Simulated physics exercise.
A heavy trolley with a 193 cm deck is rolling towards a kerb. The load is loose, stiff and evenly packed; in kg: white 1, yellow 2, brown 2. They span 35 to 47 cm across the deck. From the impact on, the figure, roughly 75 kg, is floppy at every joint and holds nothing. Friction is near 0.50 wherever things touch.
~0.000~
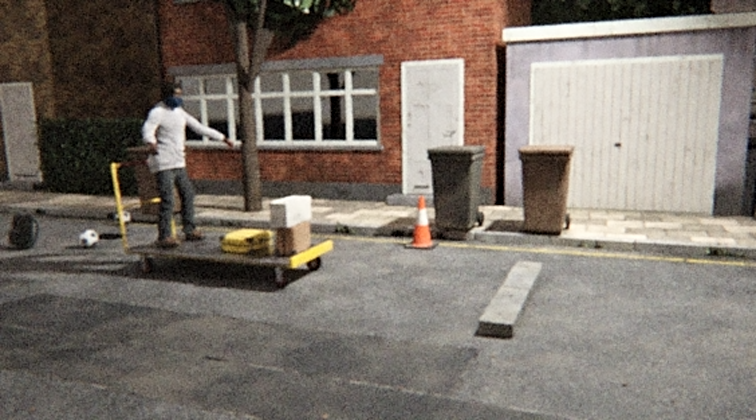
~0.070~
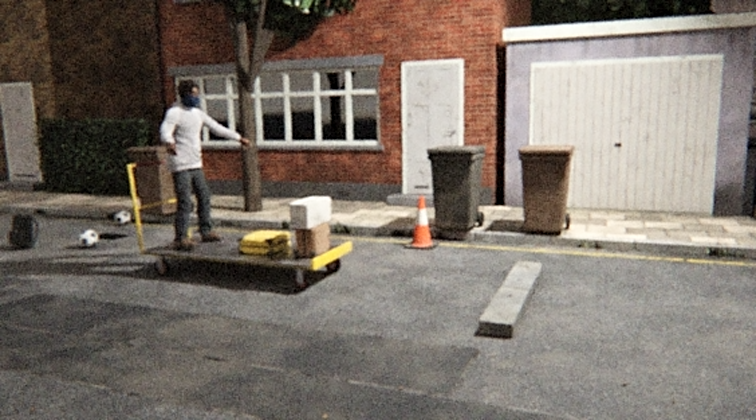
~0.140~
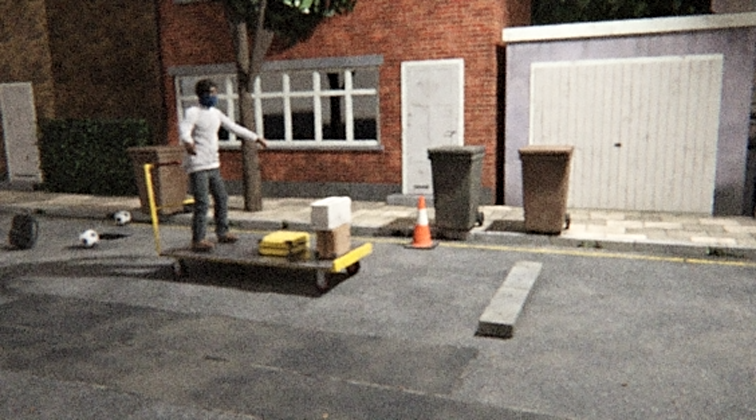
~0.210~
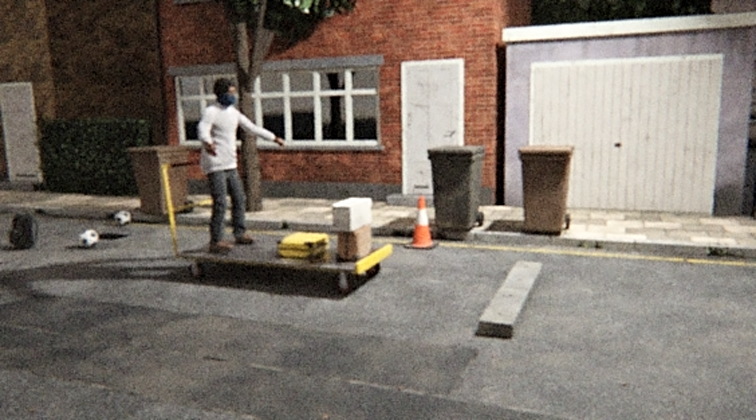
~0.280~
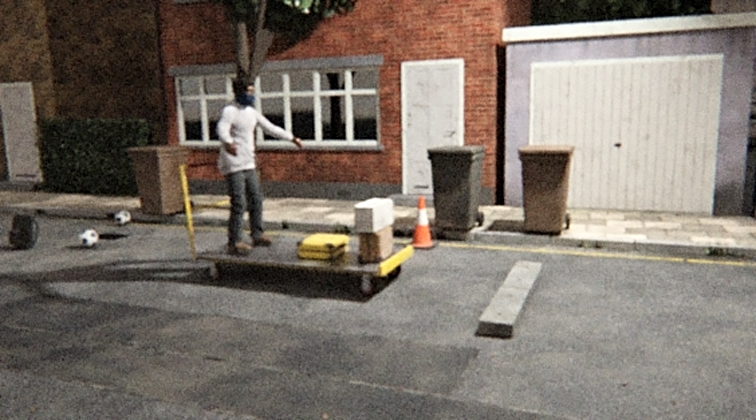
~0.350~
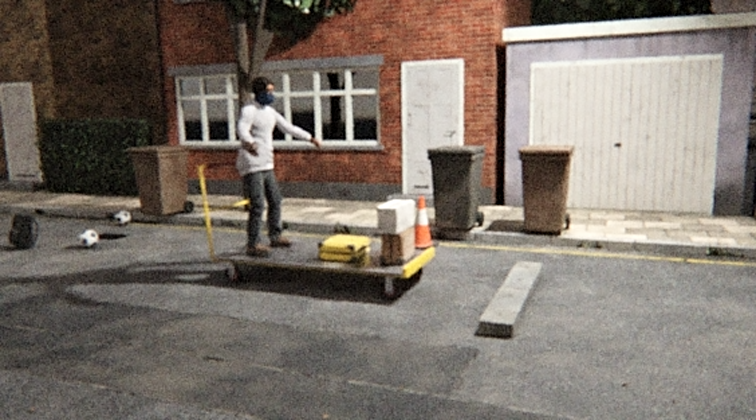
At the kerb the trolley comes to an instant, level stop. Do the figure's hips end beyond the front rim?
The figure's hips end beyond the front rim at this speed.
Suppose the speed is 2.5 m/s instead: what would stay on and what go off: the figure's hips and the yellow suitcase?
In that case hips off, yellow on.
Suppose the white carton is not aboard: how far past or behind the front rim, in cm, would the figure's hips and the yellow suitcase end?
Then hips 30 past, yellow 40 behind.
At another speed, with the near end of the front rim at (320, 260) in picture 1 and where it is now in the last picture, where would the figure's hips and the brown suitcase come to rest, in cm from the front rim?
Then hips 30 behind, brown 30 past.
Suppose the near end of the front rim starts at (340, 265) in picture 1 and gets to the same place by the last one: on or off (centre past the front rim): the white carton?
In that case white off.
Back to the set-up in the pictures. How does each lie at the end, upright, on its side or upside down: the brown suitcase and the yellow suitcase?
Brown on its side, yellow upright.
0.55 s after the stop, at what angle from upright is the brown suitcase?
It is tilted some 180°.
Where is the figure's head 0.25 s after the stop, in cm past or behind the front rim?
About 80 cm behind the rim.
Impact comes at 0.61 s.
After 0.86 s the figure's hips are 91 cm behind the rim, near (409, 195) in the last picture's view.
After 1.16 s the figure's hips are 13 cm behind the rim, near (496, 238) in the last picture's view.
After 1.61 s the figure's hips are 50 cm past the rim, near (574, 247) in the last picture's view.
When all is still (3.8 s), past the rim, white carton, brown suitcase and the figure's hips; behind it, yellow suitcase.
